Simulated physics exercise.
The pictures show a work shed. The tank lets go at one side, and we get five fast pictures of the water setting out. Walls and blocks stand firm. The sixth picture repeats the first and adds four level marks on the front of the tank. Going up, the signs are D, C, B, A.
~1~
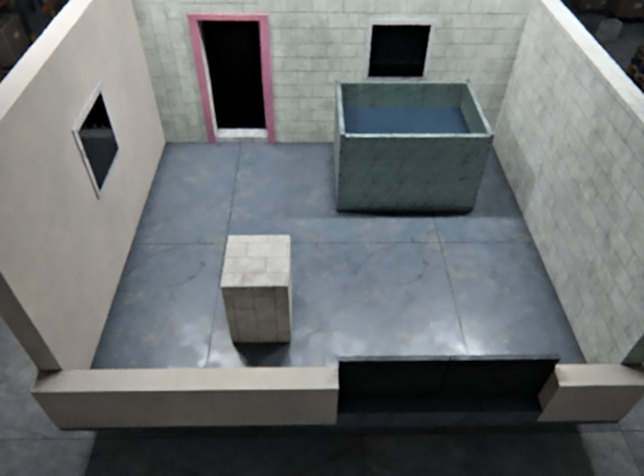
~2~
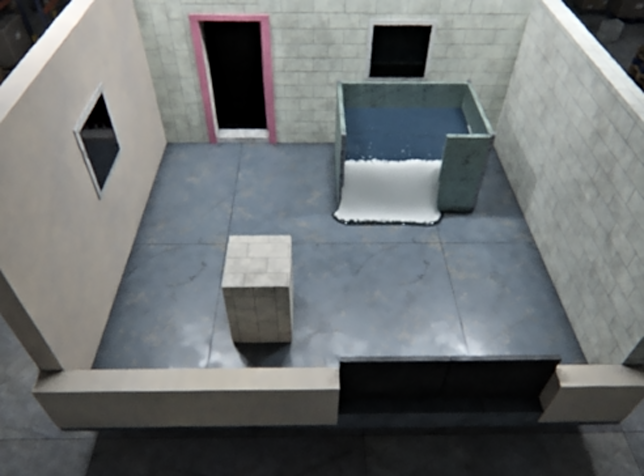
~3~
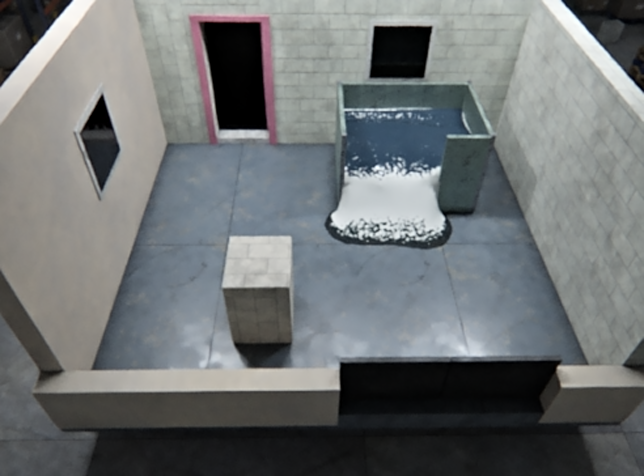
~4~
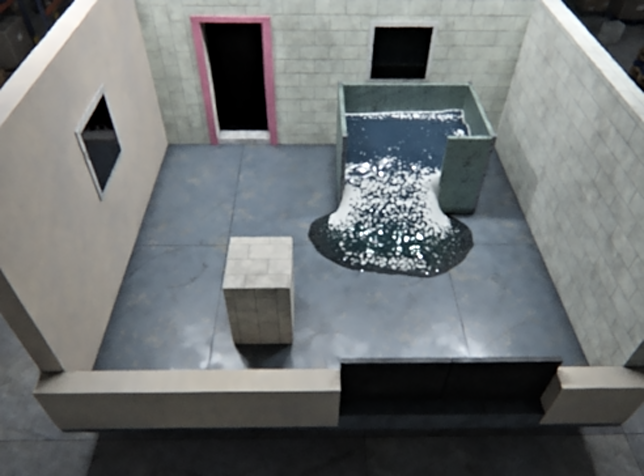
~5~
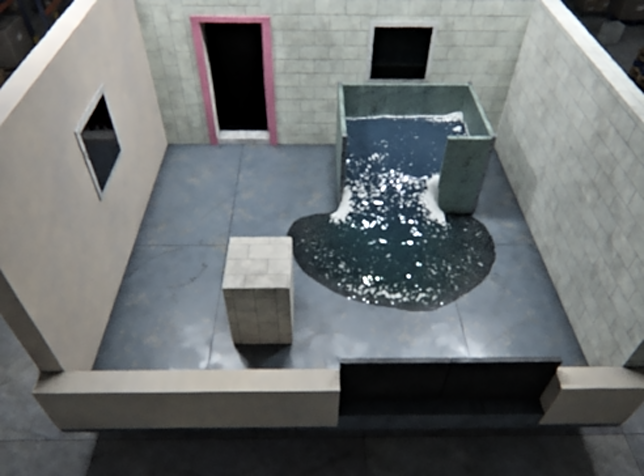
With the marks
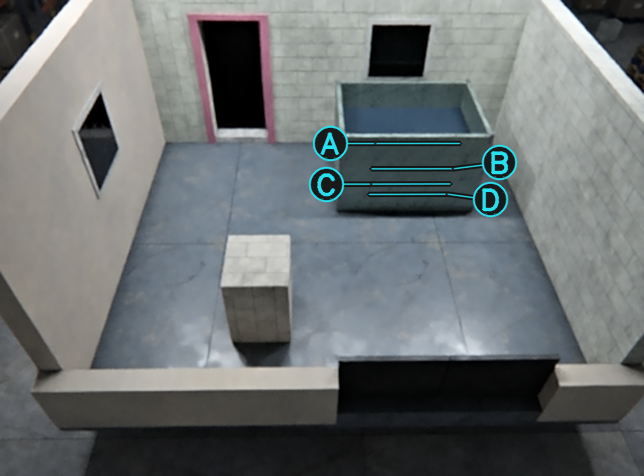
To begin with, dark water sits still in a greenish tank near the back wall of a roofless room with a pink doorway and a pale block. Part of the tank's front opens and water pours out in a white, foaming sheet, then spreads forward and sideways across the grey floor in a widening dark pool.
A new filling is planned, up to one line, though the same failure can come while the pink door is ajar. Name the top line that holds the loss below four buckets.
Take B.
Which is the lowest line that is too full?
That would be A.
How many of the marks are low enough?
Three of the four.
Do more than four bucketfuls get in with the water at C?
No, not at all.
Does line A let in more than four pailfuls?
Yes.
On the marked copy, A at (417, 143); B at (412, 168); C at (410, 184); D at (408, 194); from the bottom up D, C, B, A.
For line A, about 10 bucketfuls get in.
For line B, a splash gets over, under a bucket.
For line C, nothing gets over.
For line D, nothing gets over.
